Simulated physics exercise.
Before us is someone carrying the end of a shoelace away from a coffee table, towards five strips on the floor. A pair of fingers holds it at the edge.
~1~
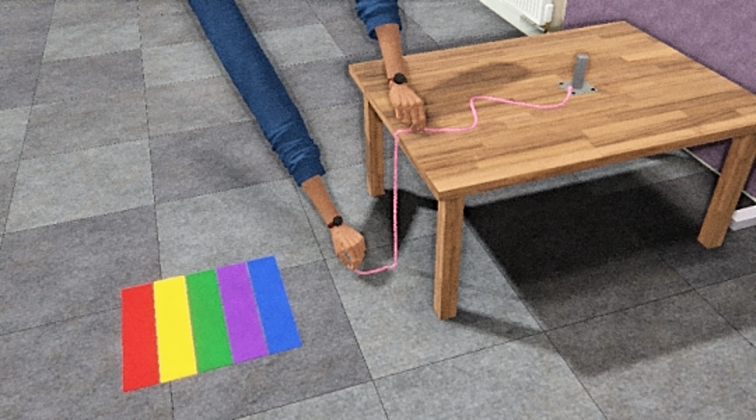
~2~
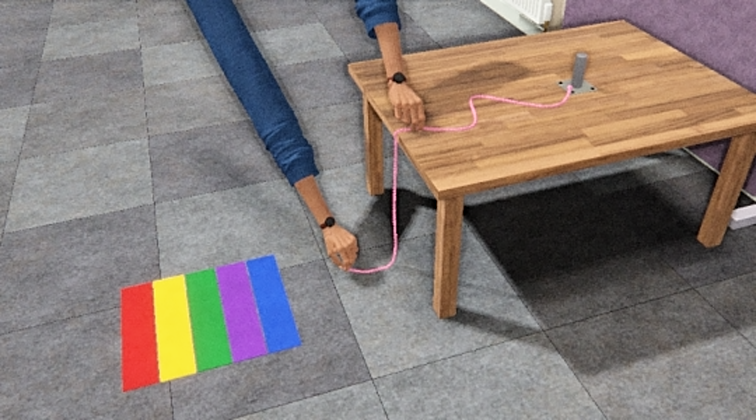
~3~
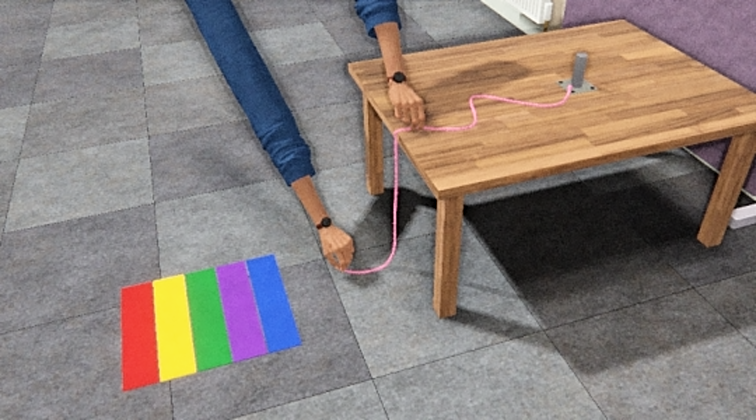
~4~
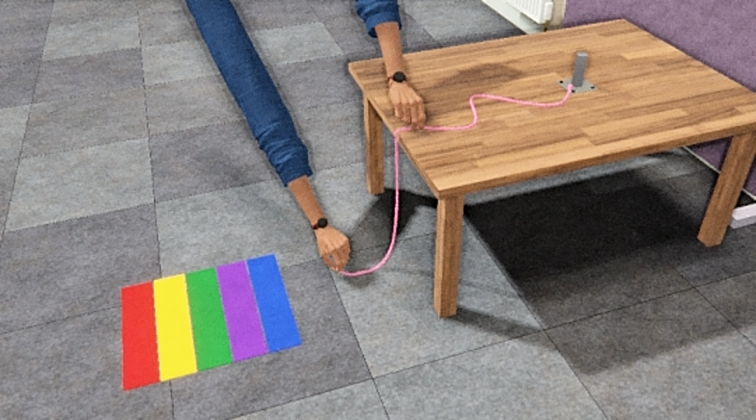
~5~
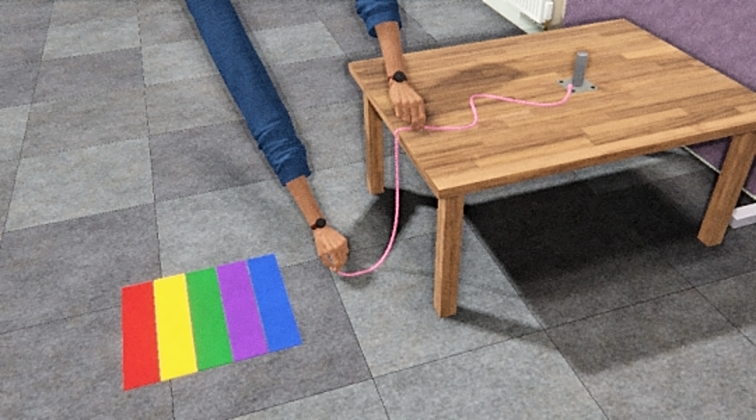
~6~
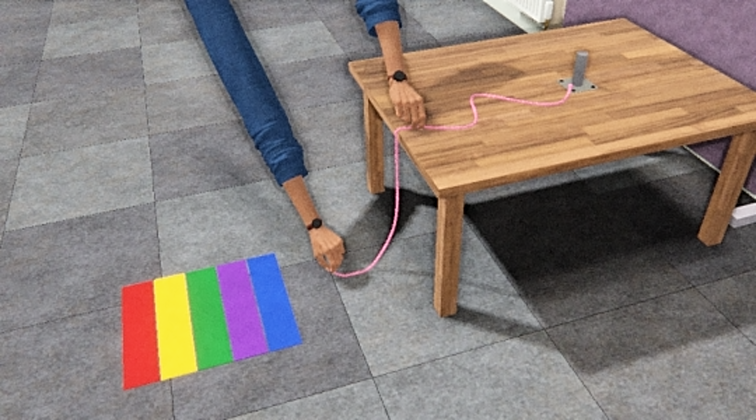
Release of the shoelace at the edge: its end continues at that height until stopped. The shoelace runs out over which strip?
The yellow one.
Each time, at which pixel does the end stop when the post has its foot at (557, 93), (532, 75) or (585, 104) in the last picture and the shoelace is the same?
Close to (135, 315), (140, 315) and (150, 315) in that order.
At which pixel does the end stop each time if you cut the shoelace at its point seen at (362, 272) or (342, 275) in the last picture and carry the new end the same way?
Try one: (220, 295); try two: (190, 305).
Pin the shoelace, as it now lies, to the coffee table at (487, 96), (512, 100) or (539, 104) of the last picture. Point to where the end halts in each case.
Near (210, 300), (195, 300) and (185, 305).
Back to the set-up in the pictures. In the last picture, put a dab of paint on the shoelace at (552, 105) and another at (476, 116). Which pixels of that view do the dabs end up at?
One ends up around (528, 96), the other around (420, 122).
Early on, end near (233, 293); over purple.
Midway, end near (193, 303); over green.
At the end of the slack, end near (169, 308); over yellow. The yellow one.
